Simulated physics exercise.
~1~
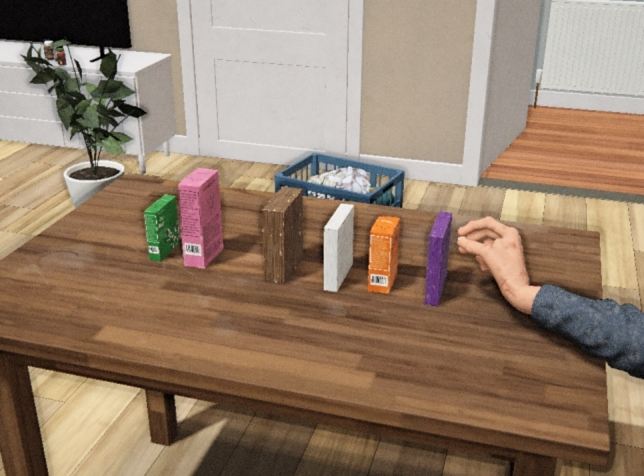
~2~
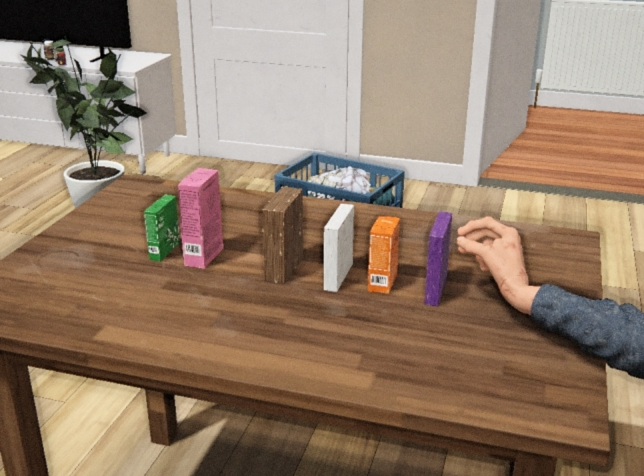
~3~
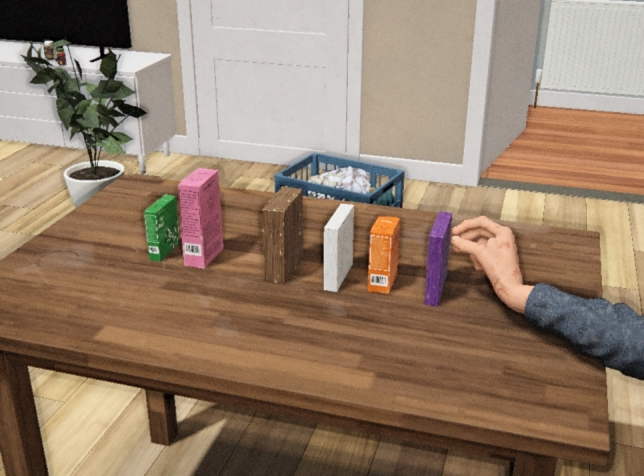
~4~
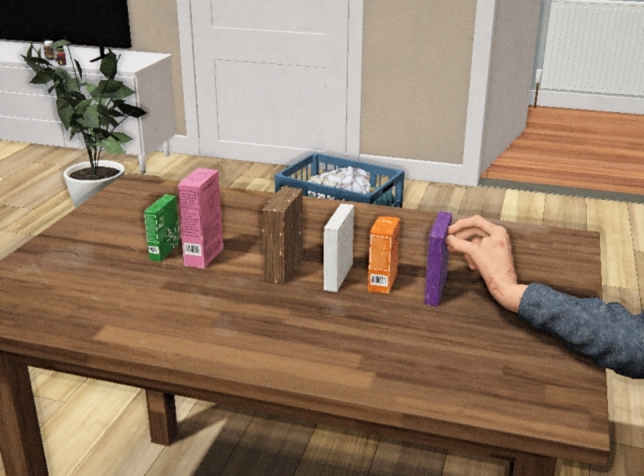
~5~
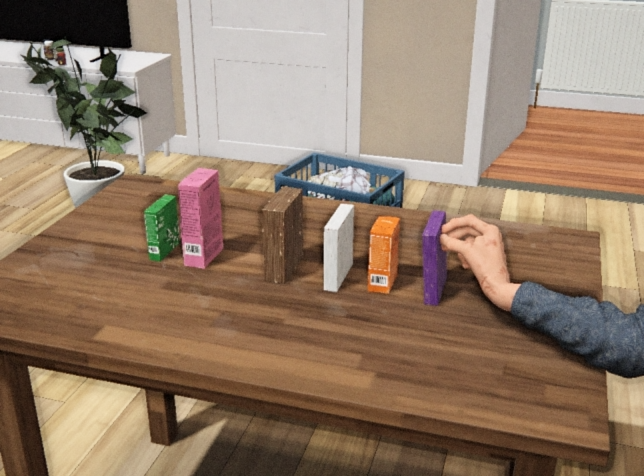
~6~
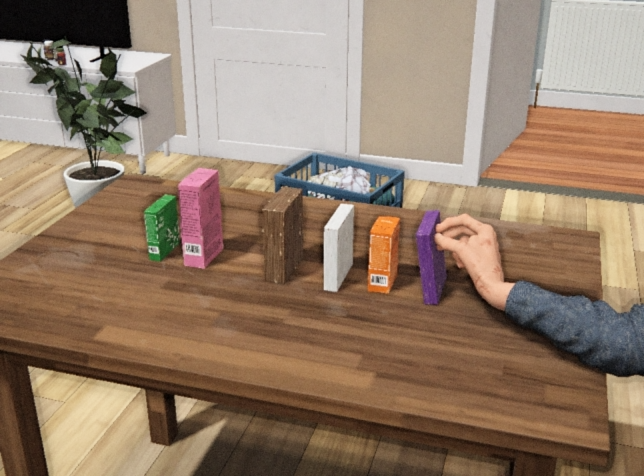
A hand in a grey-blue sleeve reaches in from the right over a wooden table, seen from a slightly raised, steady view in a room with a plant and blue basket behind. Standing in a row from left to right are green and pink packets, a brown block, a white block, an orange packet and a purple board. The fingers move left to the purple board and push its upper part, tilting it slightly leftward.
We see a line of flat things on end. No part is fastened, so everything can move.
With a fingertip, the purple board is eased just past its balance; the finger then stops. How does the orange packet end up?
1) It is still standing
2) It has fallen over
Answer: 2.
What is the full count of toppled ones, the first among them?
6 in total.
Then, 0.40 s past the last view, purple board 62° over; orange packet rocked 46° from its first pose near (355, 253); white block rocked 27° from its first pose.
Then, 0.90 s past the last view, purple board 69° over; orange packet rocked 69° from its first pose near (344, 259); brown block on its side; white block rocked 69° from its first pose.
Then, 1.30 s past the last view, purple board 69° over; orange packet rocked 70° from its first pose near (344, 259); brown block on its side; white block rocked 70° from its first pose.
Finally, down or leaning hard on the table, brown block, white block, orange packet and pink packet. Final places as the last picture's camera would see them, orange packet near (344, 259).
